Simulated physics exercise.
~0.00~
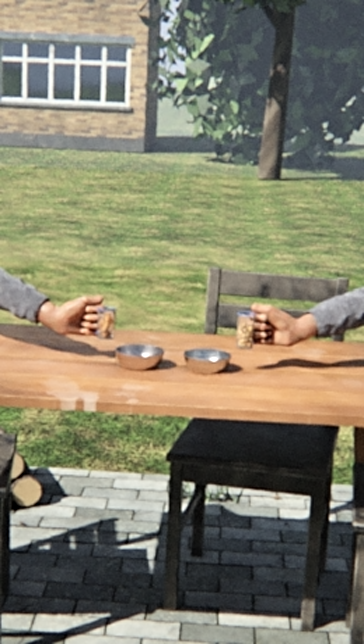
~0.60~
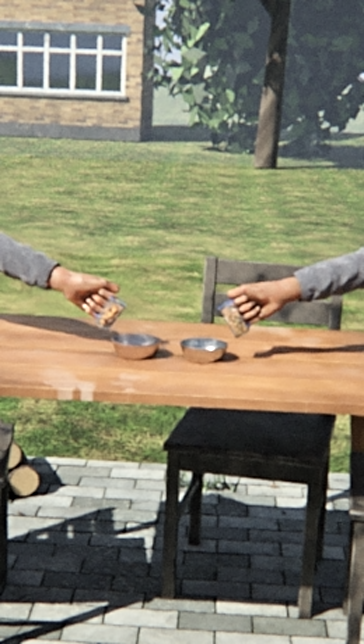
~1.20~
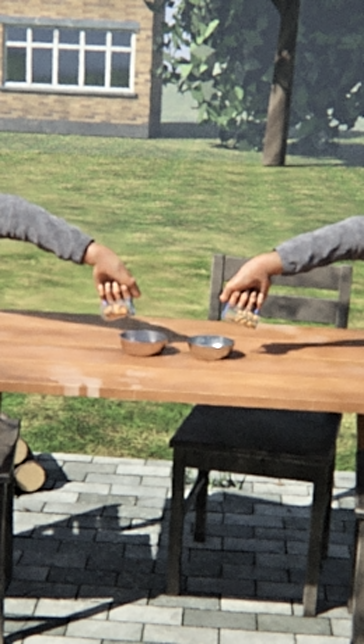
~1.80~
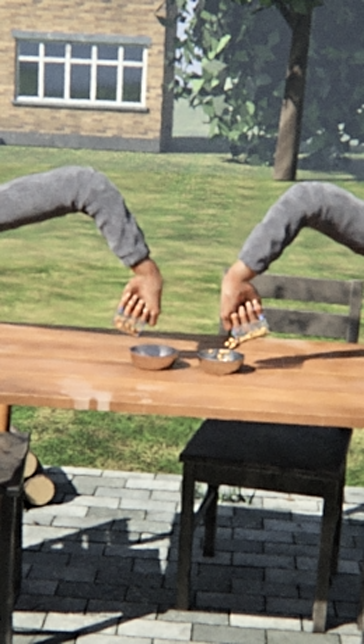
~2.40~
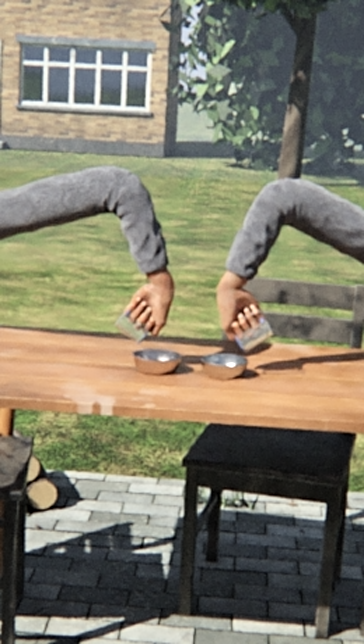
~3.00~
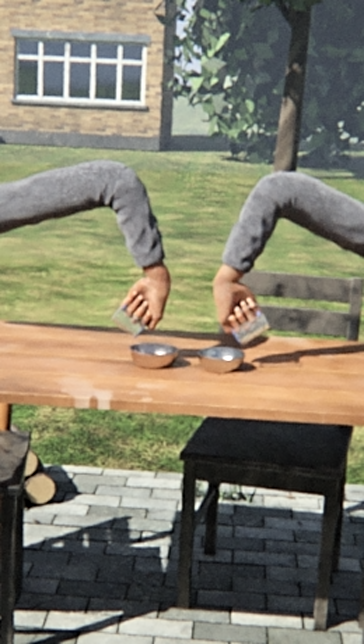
At a wooden table on a sunny patio, two grey-sleeved arms lift and tip small clear cups of pieces into metal bowls.
